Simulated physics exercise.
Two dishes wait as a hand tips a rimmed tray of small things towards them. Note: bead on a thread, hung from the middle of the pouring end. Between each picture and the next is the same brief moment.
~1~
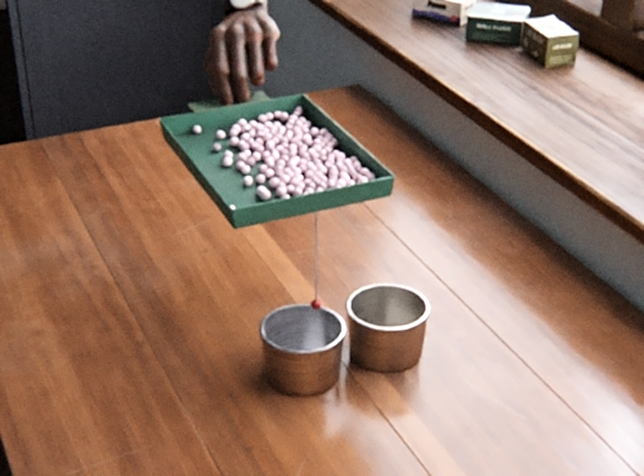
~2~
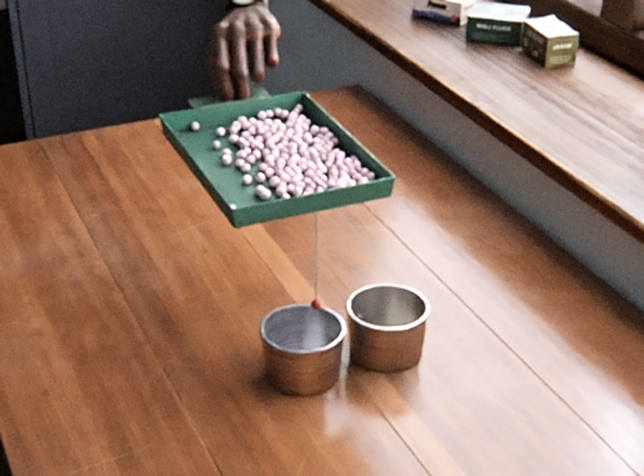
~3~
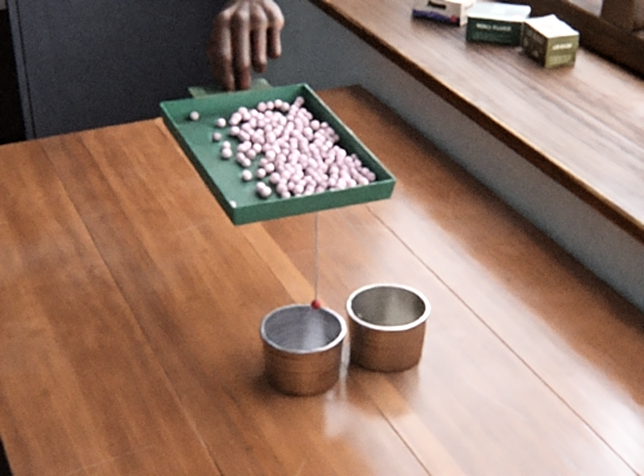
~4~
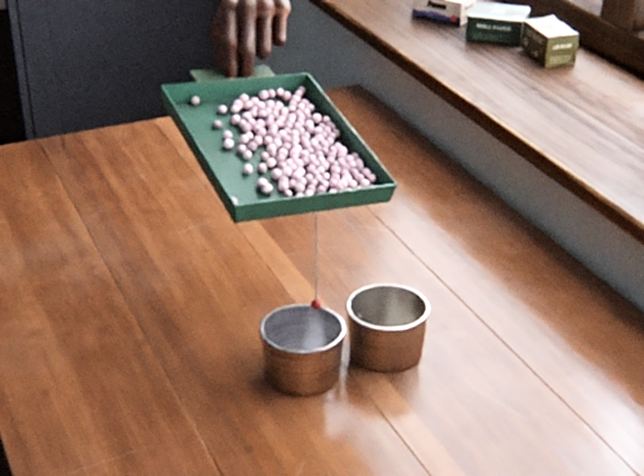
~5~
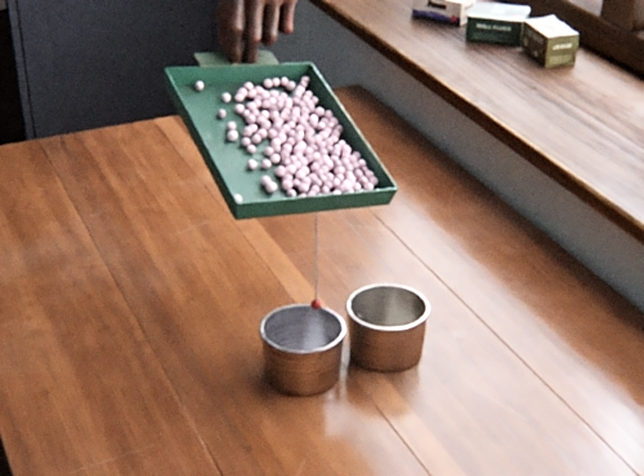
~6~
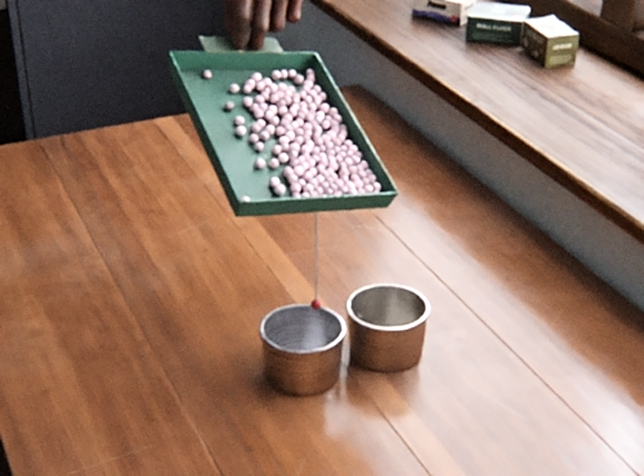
We see a hand holding a green rimmed tray of small pale pink pieces above two metal dishes on a wooden table; the hand gradually raises the back of the tray, and the pieces shift slightly towards the right.
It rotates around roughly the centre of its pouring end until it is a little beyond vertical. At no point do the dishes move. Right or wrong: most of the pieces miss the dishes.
Wrong.
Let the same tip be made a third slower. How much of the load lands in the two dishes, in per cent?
It would be around 70 percent.
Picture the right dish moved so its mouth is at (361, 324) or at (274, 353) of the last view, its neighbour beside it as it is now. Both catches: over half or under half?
Try 1: A lesser share; try 2: A lesser share.
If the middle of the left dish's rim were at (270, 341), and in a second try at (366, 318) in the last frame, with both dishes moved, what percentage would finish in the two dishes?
Roughly 30% first, roughly 60% second.
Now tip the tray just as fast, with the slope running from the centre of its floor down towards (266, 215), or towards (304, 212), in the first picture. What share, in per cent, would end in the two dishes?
About 0 % and about 0 %.
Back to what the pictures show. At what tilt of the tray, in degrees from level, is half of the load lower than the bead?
Near 105 degrees.
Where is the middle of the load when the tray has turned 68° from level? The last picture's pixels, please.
In the last view, the load is centred close to (346, 146).
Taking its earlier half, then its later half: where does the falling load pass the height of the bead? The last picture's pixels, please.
For the early half I get (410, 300), and for the late half (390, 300).
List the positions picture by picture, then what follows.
Corners of the pouring end (234, 208) and (391, 175), level; middle of the load (295, 161), sugar pearls; left dish (319, 368); right dish (405, 345); bead on its thread (316, 304), in the first picture.
Corners of the pouring end (234, 207) and (391, 176), level; middle of the load (295, 159), in the second picture.
Corners of the pouring end (235, 206) and (392, 179), tipped barely, lowest at the right corner; middle of the load (296, 155), in the third picture.
Corners of the pouring end (237, 203) and (394, 183), tipped a little, lowest at the right corner; middle of the load (297, 150), in the fourth picture.
Corners of the pouring end (239, 201) and (394, 187), tipped clearly, lowest at the right corner; middle of the load (301, 146), about a tenth on the move, in the fifth picture.
Corners of the pouring end (242, 199) and (395, 191), tipped clearly, lowest at the right corner; middle of the load (309, 146), almost all on the move; left dish (319, 368); right dish (405, 345), in the sixth picture.
Just after the last frame, tray tipped steeply; every one on the tray.
A moment on, tray tipped past a quarter turn; about a tenth on the tray; roughly half in the right dish; roughly a quarter outside both; about a tenth in the air.
Further on, tray tipped past a quarter turn; roughly two thirds in the right dish; roughly a third outside both.
When it is over, tray tipped past a quarter turn; not one in the left dish; roughly two thirds in the right dish; roughly a third outside both.
